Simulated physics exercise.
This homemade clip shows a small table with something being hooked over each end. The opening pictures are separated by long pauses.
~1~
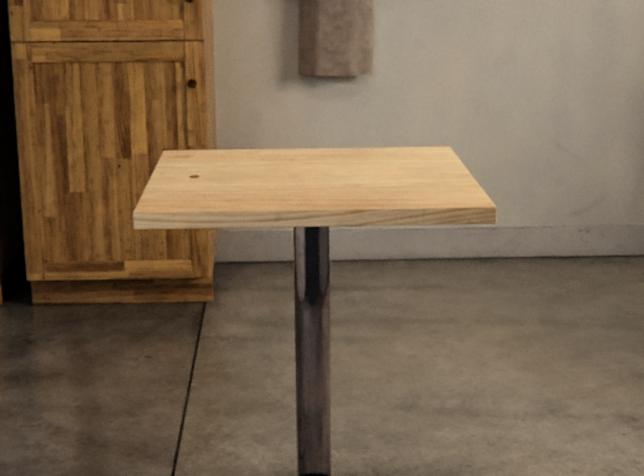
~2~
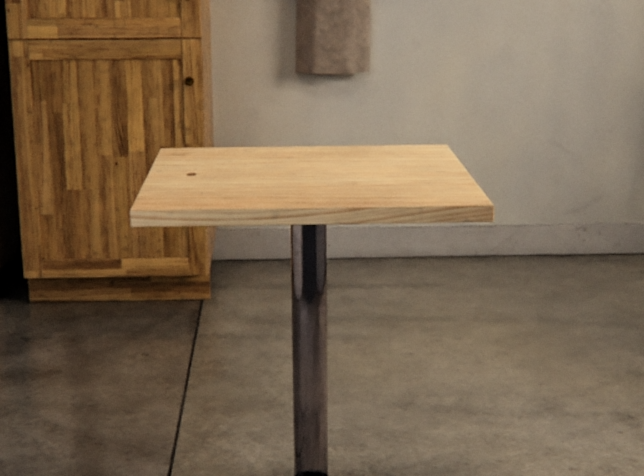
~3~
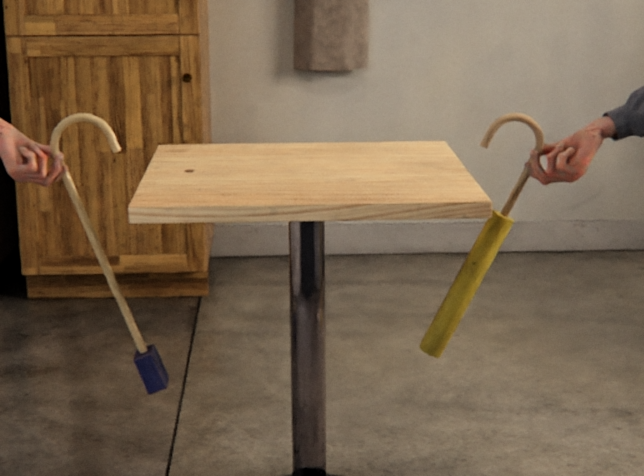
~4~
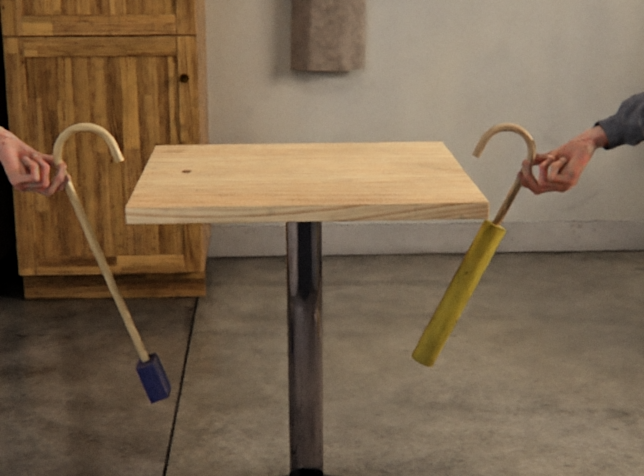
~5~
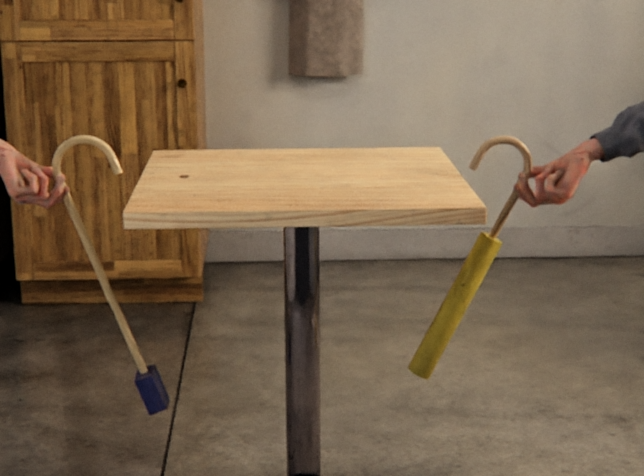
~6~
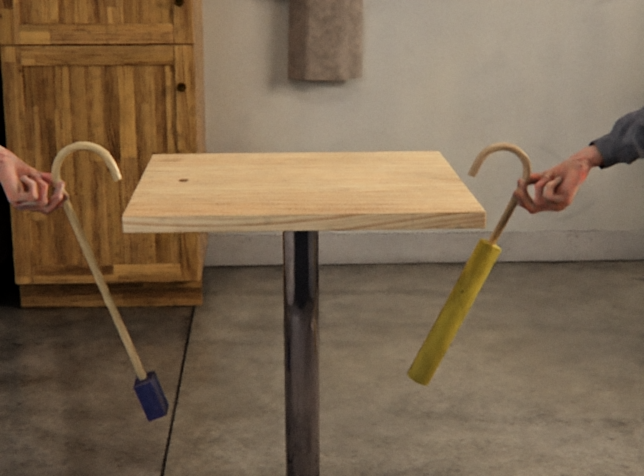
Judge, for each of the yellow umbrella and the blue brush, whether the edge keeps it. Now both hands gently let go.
One by one: The yellow umbrella does not stay, the blue brush does not stay.
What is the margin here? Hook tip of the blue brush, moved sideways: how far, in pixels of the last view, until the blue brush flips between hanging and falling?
Going right by 20 pixels does it.
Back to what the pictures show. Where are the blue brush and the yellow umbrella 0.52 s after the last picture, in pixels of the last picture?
The first at (67, 431), the second at (542, 465).
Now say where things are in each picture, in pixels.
Table (311, 183), in the first picture.
Table (308, 181), in the second picture.
Still on the way; yellow umbrella (469, 234); table (306, 177), in the third picture.
Still on the way; blue brush (129, 260); table (304, 178), in the fourth picture.
Still on the way; yellow umbrella (458, 256); table (301, 183), in the fifth picture.
In place, still held; yellow umbrella (457, 263); blue brush (127, 278); table (301, 187), in the sixth picture.
Then, 0.32 s later than the last frame, yellow umbrella fallen near (461, 417); blue brush fallen near (122, 400).
Then, 0.52 s later than the last frame, yellow umbrella dropping near (542, 464); blue brush dropping near (67, 431).
When it is over, the yellow umbrella slips off; the blue brush slips off.
